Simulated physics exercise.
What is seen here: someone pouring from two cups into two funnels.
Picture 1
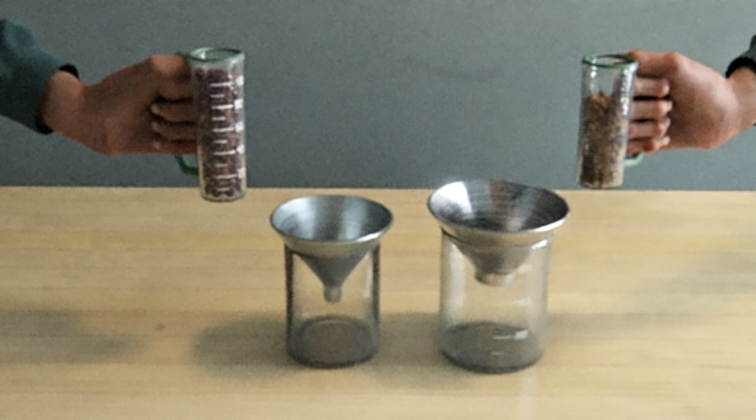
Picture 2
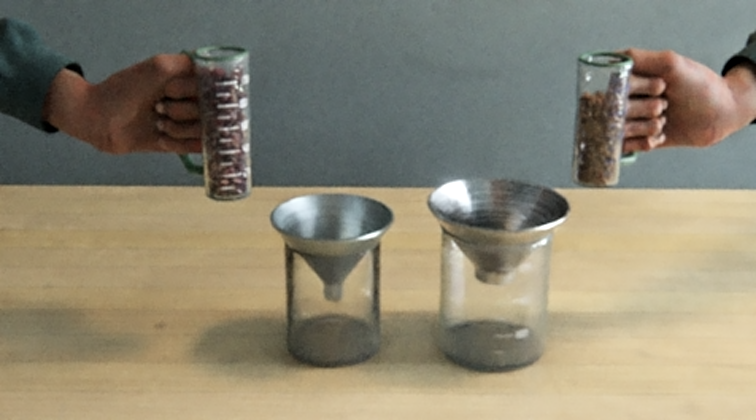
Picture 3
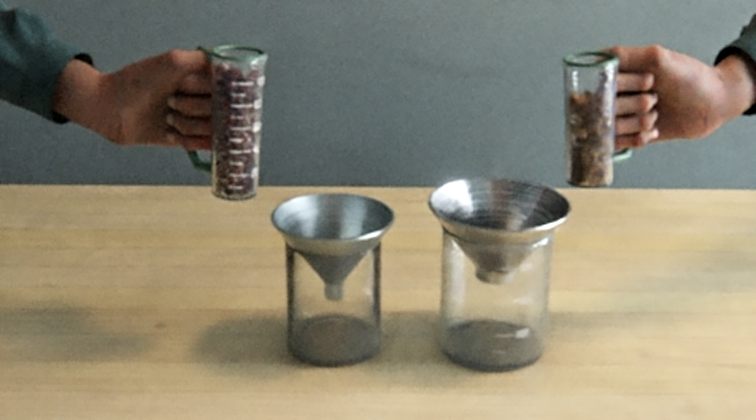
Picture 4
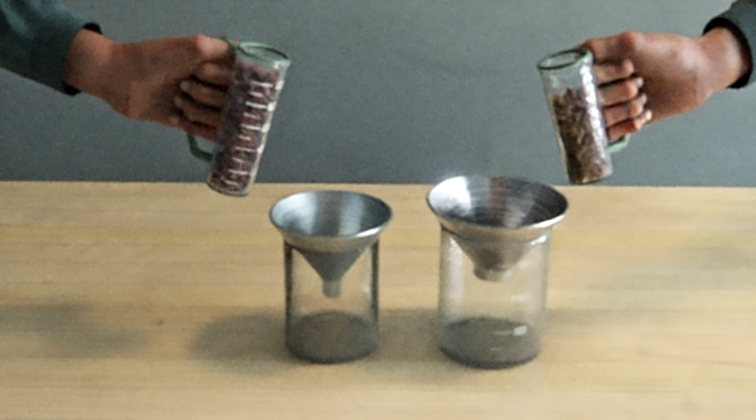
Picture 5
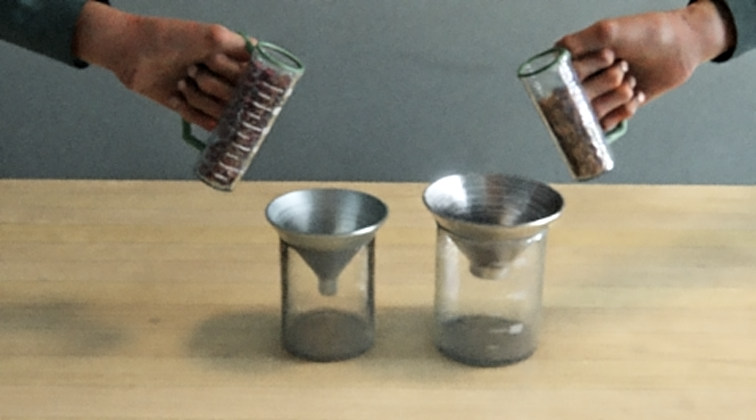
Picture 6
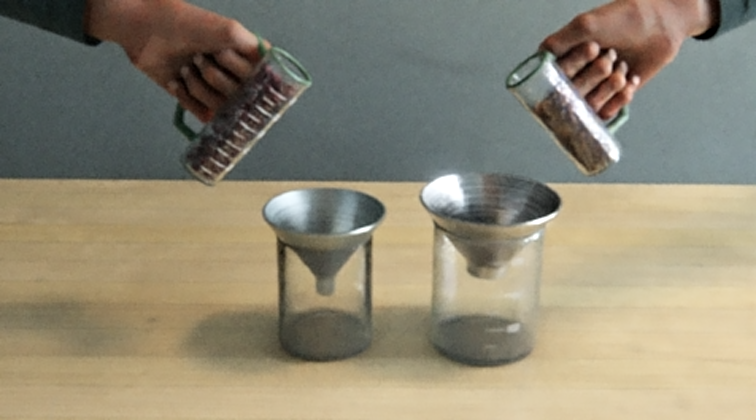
Two hands bring filled glass cups closer together and tilt them inward above two metal funnels.
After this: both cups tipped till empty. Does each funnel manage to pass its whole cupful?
My prediction: Left: I expect a stoppage, right: I expect a smooth flow.
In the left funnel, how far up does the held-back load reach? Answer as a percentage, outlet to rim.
Near 85 %.
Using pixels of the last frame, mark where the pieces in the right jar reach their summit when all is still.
Roughly (518, 322).
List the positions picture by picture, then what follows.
The first frame shows left funnel near (332, 227), outlet at (333, 301), under two pieces wide; left cup near (220, 126), holding dried cherries; right funnel near (498, 214), outlet at (494, 276), about 5 pieces wide; right cup near (604, 123), holding cereal balls.
The second frame shows left cup near (225, 125), upright; right cup near (600, 121), upright.
The third frame shows left cup near (237, 124), tipped 4°; right cup near (590, 121), tipped 4°.
The fourth frame shows left cup near (246, 121), tipped 17°; right cup near (577, 118), tipped 17°.
The fifth frame shows left cup near (247, 119), tipped 29°; right cup near (568, 116), tipped 29°.
The sixth frame shows left funnel near (325, 220), outlet at (325, 294); left cup near (244, 119), tipped 42°; right funnel near (490, 208), outlet at (487, 269); right cup near (565, 116), tipped 42°.
Then, 0.39 s on from there, left, the whole lot still in the cup; right, the whole lot still in the cup.
Then, 0.80 s on from there, left, the whole lot still in the cup; right, the whole lot still in the cup.
Then, 1.30 s on from there, left, near two thirds still in the cup, near a third in or over the funnel, only a few down in the jar; right, near a quarter still in the cup, near a third in or over the funnel, near a third down in the jar.
In the end, left, all but a few stuck in the funnel, only a few down in the jar; right, the whole lot down in the jar.
